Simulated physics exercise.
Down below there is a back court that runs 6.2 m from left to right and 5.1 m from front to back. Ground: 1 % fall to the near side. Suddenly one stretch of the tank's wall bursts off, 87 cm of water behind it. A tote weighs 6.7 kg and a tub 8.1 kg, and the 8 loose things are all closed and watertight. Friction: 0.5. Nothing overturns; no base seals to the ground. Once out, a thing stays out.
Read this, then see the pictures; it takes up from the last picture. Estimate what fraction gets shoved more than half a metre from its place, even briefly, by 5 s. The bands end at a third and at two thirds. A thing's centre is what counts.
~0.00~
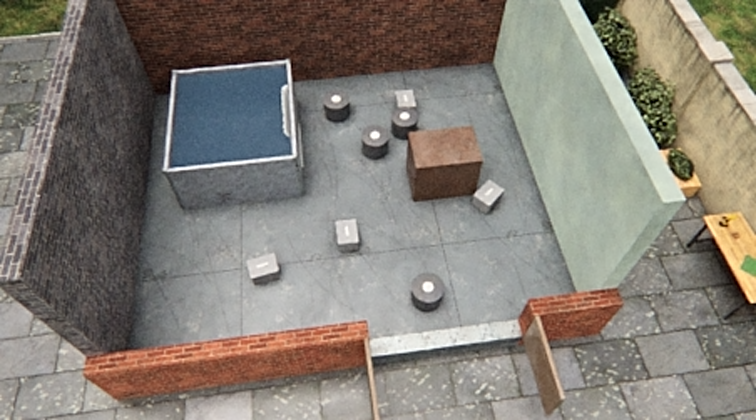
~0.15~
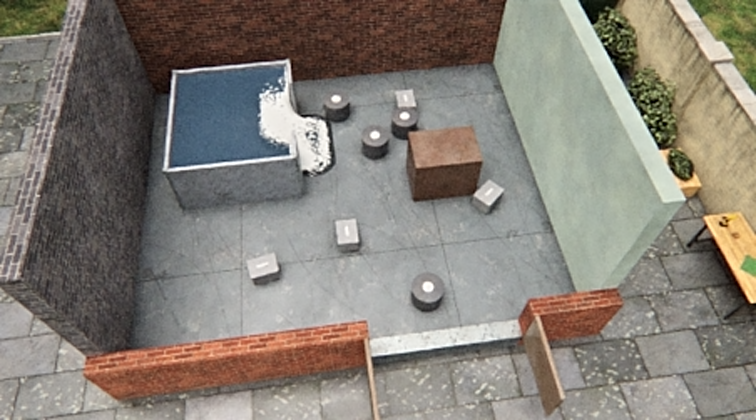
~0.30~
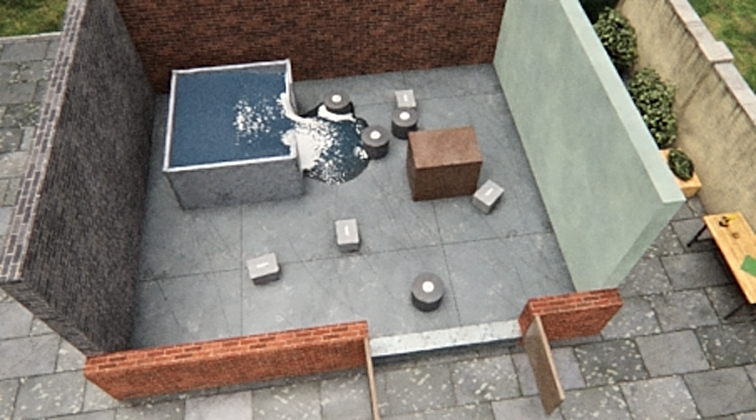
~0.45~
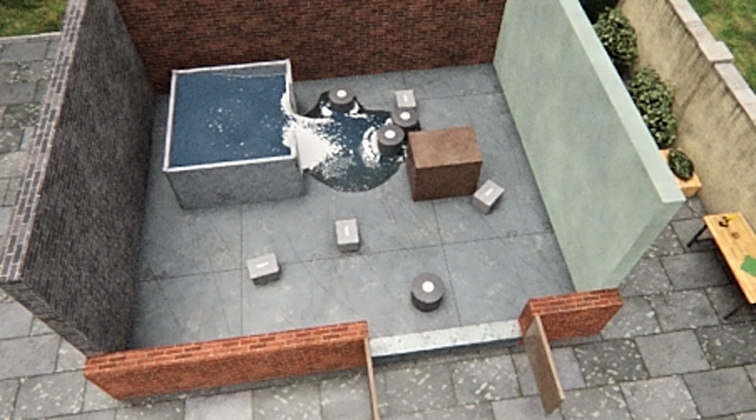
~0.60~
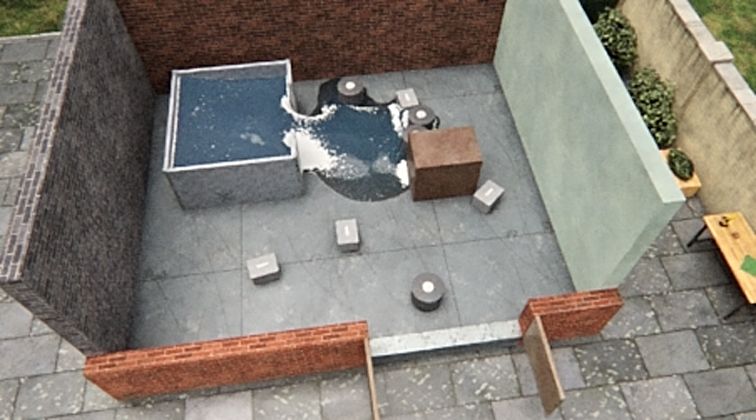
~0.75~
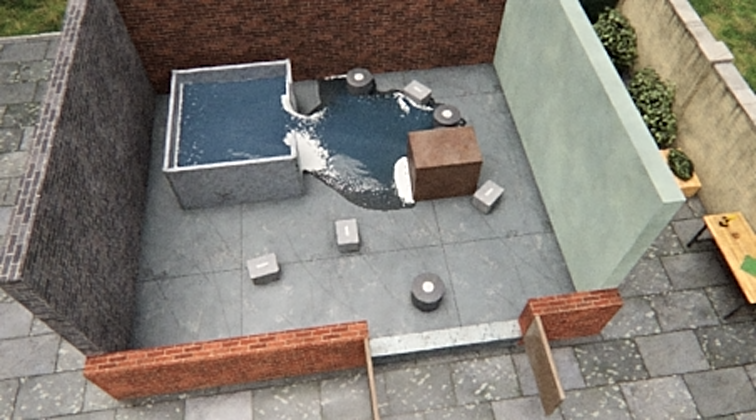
Answer: The large band.
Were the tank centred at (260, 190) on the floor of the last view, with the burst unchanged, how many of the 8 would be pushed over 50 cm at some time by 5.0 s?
The count would be 5.
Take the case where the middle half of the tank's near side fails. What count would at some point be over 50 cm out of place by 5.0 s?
That gives 3 of them.
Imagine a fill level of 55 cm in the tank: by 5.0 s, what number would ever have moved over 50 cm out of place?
Result: 5.
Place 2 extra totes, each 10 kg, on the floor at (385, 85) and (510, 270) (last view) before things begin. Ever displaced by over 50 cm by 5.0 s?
Well, in turn they are above that and above that.
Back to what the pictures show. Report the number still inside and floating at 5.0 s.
The number is 3.
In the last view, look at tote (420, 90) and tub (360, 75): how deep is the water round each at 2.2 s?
Some 42 cm at the first, some 33 cm at the second.
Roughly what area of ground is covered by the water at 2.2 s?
That flooded area is roughly 20 m2.
After 1.1 s 4 of 8 are over 50 cm from their spots; 1 afloat.
After 2.2 s 5 of 8 are over 50 cm from their spots; 3 afloat.
After 3.5 s 6 of 8 are over 50 cm from their spots; 4 afloat.
After 5.0 s 6 of 8 are over 50 cm from their spots, and 6 have been at some point; 3 afloat.
